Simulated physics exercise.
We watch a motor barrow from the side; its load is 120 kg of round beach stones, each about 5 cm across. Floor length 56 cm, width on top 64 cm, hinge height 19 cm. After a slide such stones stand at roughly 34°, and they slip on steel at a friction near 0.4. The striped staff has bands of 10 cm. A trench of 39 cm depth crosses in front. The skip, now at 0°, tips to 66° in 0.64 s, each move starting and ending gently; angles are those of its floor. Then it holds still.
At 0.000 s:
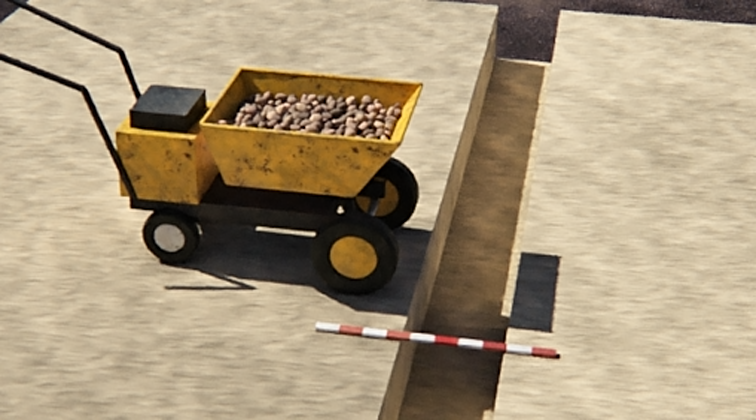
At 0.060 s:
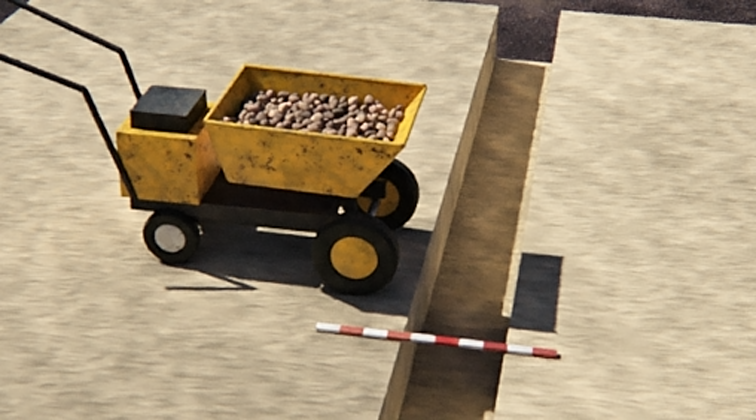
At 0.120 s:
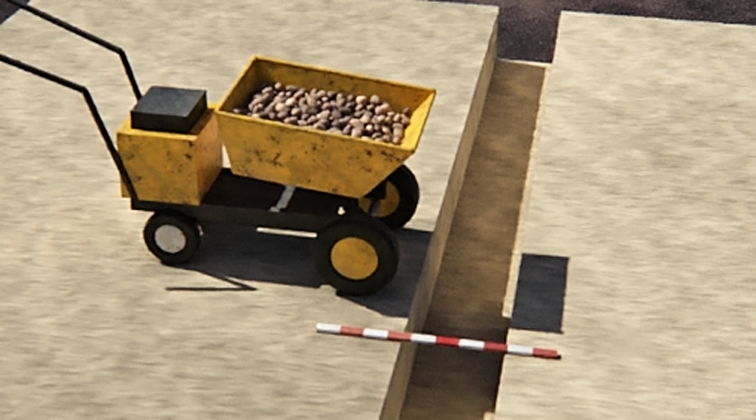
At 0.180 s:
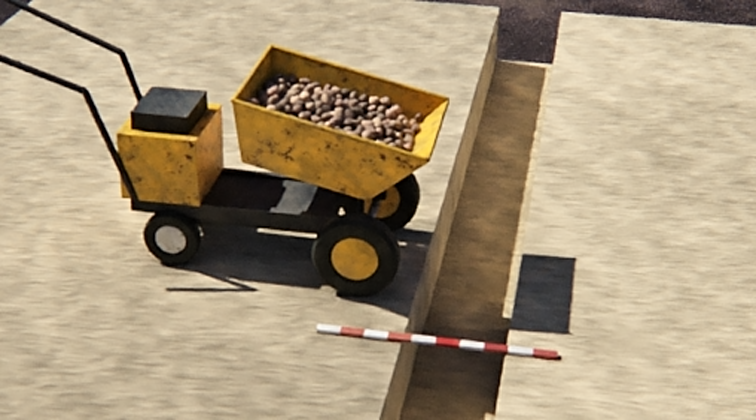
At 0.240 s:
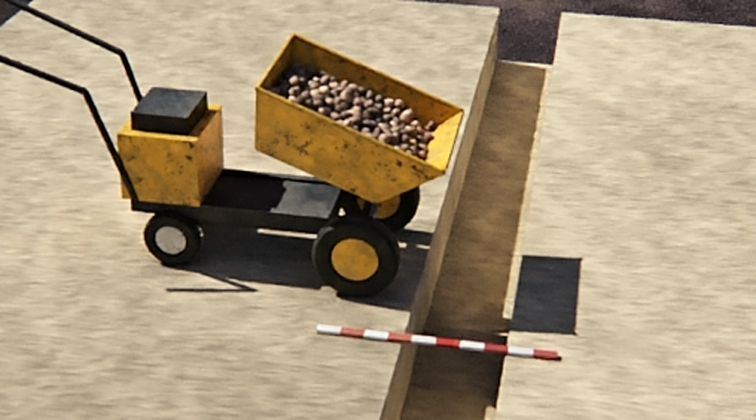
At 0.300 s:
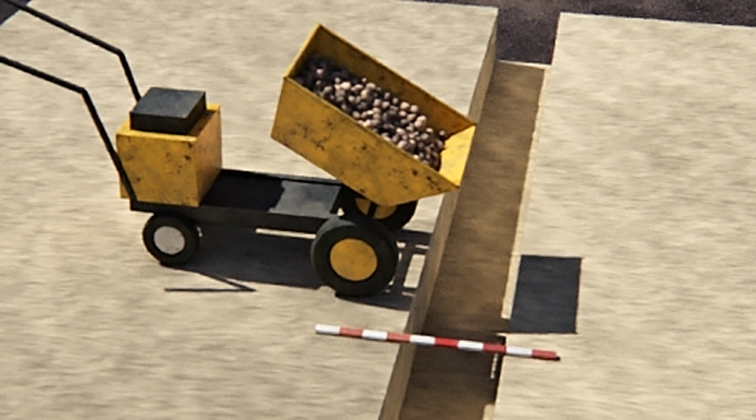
Yellow motor barrow standing beside a trench, its skip of round stones tilting steadily forward to the right, rear end rising.
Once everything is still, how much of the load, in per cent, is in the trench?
Close to 29 in a hundred.
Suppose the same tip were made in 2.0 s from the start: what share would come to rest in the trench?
It would be near 50 per cent.
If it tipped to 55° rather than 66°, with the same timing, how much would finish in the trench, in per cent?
It would be near 15 per cent.
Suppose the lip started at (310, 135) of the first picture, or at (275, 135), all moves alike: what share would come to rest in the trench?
About 95 and 85 per cent.
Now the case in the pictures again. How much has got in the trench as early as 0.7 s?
Some 5 per cent.
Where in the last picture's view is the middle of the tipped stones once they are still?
Around (563, 278).
After 0.5 s the floor is at 56°; 100 % in the skip; the foremost stones are at (472, 206).
After 0.7 s the floor is at 66°; 79 % in the skip, 3 % in the trench, 18 % past the trench; the foremost stones are at (571, 272).
After 1.1 s the floor is at 66°; 29 % in the skip, 4 % in the trench, 68 % past the trench; the foremost stones are at (734, 296).
After 3.0 s the floor is at 66°; 0 % in the skip, 29 % in the trench, 71 % past the trench; the foremost stones are past the picture's edge.
